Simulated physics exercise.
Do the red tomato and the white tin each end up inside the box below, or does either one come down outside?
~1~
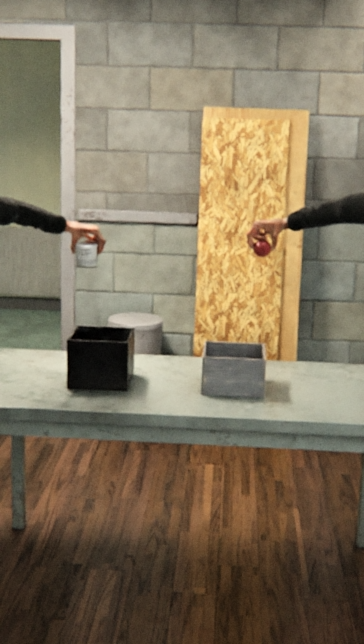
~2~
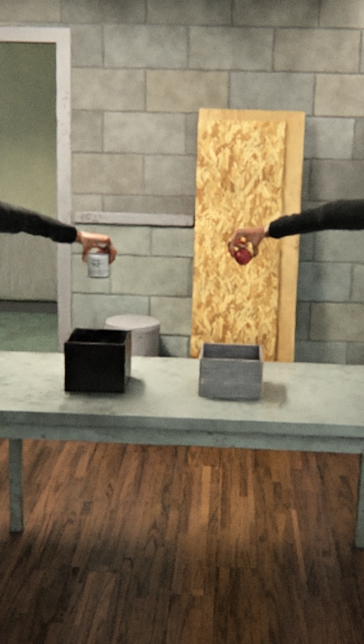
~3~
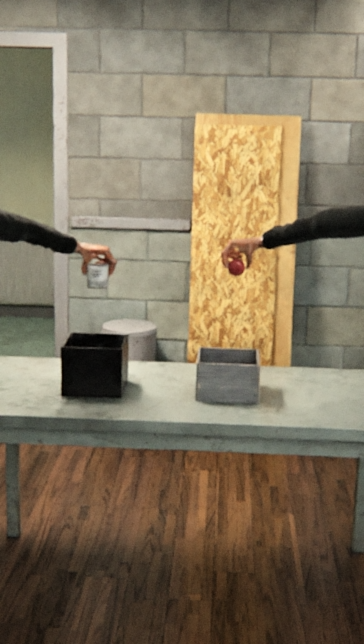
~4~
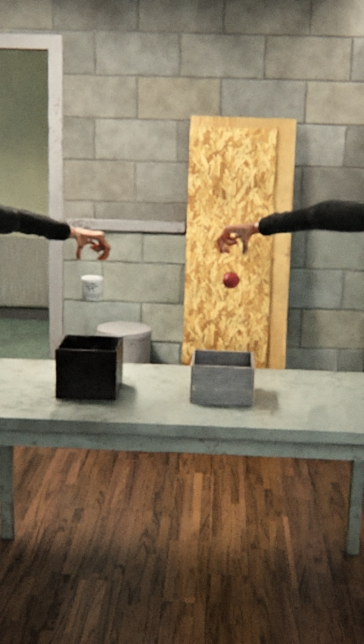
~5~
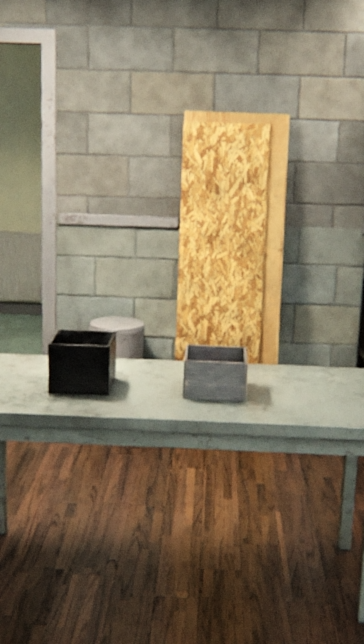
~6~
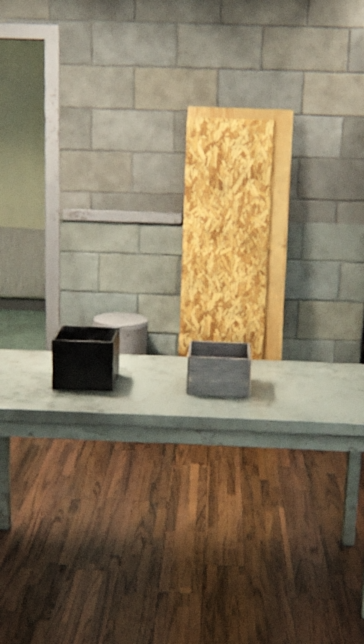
Both end up inside. The white tin drops into the black box on the left, and the red tomato drops into the gray box on the right.
